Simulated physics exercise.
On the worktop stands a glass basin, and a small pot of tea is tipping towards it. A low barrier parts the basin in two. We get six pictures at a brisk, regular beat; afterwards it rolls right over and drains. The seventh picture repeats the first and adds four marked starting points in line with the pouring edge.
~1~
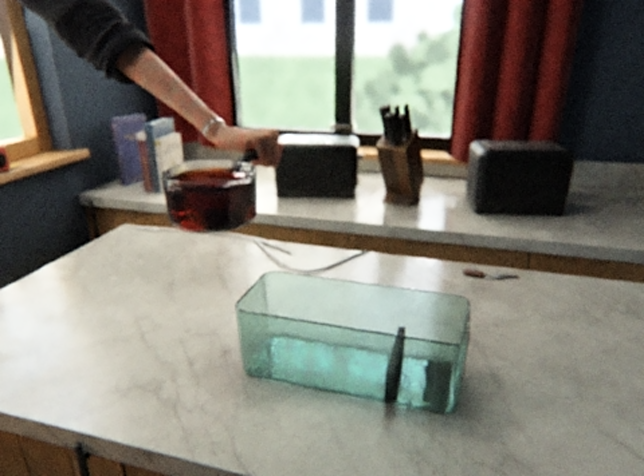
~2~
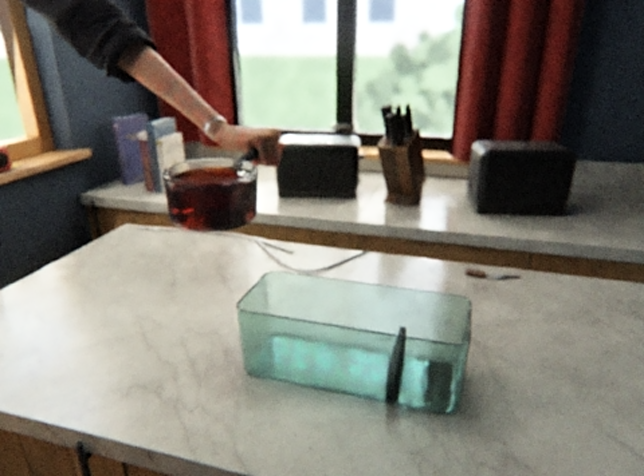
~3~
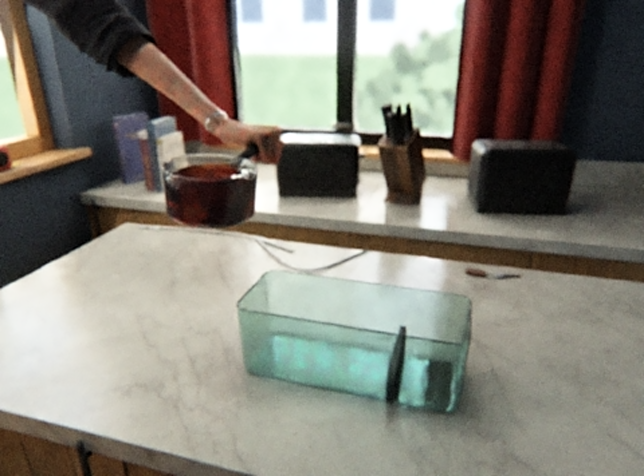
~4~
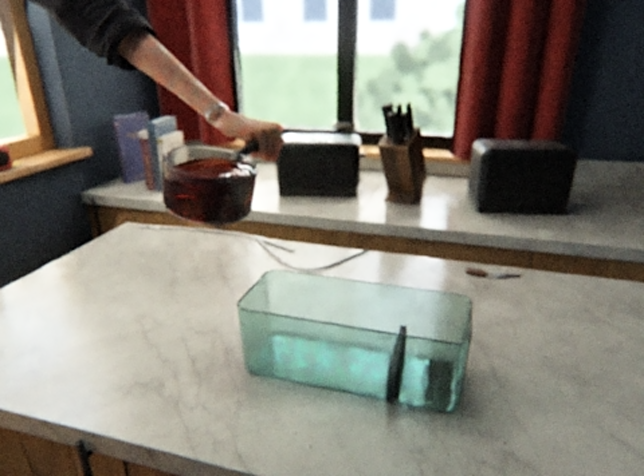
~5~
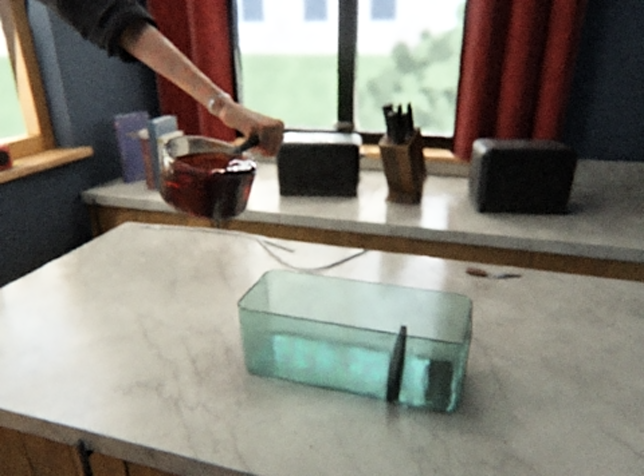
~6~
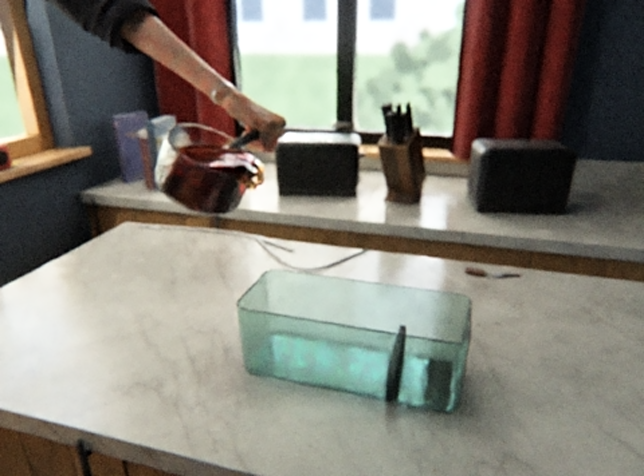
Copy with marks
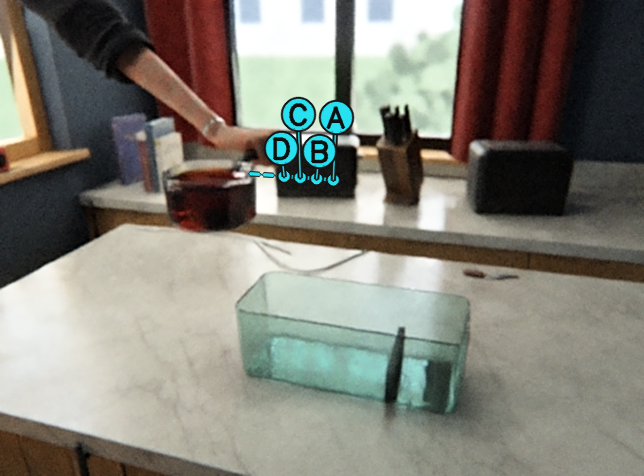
A hand holds a glass pot of dark red tea above a counter and slowly tilts it.
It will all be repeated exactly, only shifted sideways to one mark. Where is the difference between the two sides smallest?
Use dot B.
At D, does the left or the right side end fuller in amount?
More ends on the left.
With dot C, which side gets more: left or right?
More ends on the left.
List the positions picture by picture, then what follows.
The first picture shows upright, lip at (250, 173); basin from (244, 370) to (457, 411); top of the wall at (396, 348); nothing has left yet.
The second picture shows upright, lip at (251, 173); nothing has left yet.
The third picture shows tipped about 5°, lip at (252, 172); nothing has left yet.
The fourth picture shows tipped about 11°, lip at (252, 172); nothing has left yet.
The fifth picture shows tipped about 18°, lip at (252, 172); nothing has left yet.
The sixth picture shows tipped about 28°, lip at (252, 171); tea is over the lip, down to (258, 185).
On the marked copy, A at (333, 179); B at (316, 178); C at (300, 177); D at (284, 176).
If A is chosen, about 27 % ends left of the wall and 72 % right of it.
If B is chosen, about 46 % ends left of the wall and 53 % right of it.
If C is chosen, about 80 % ends left of the wall and 18 % right of it.
If D is chosen, about 95 % ends left of the wall and 4 % right of it.
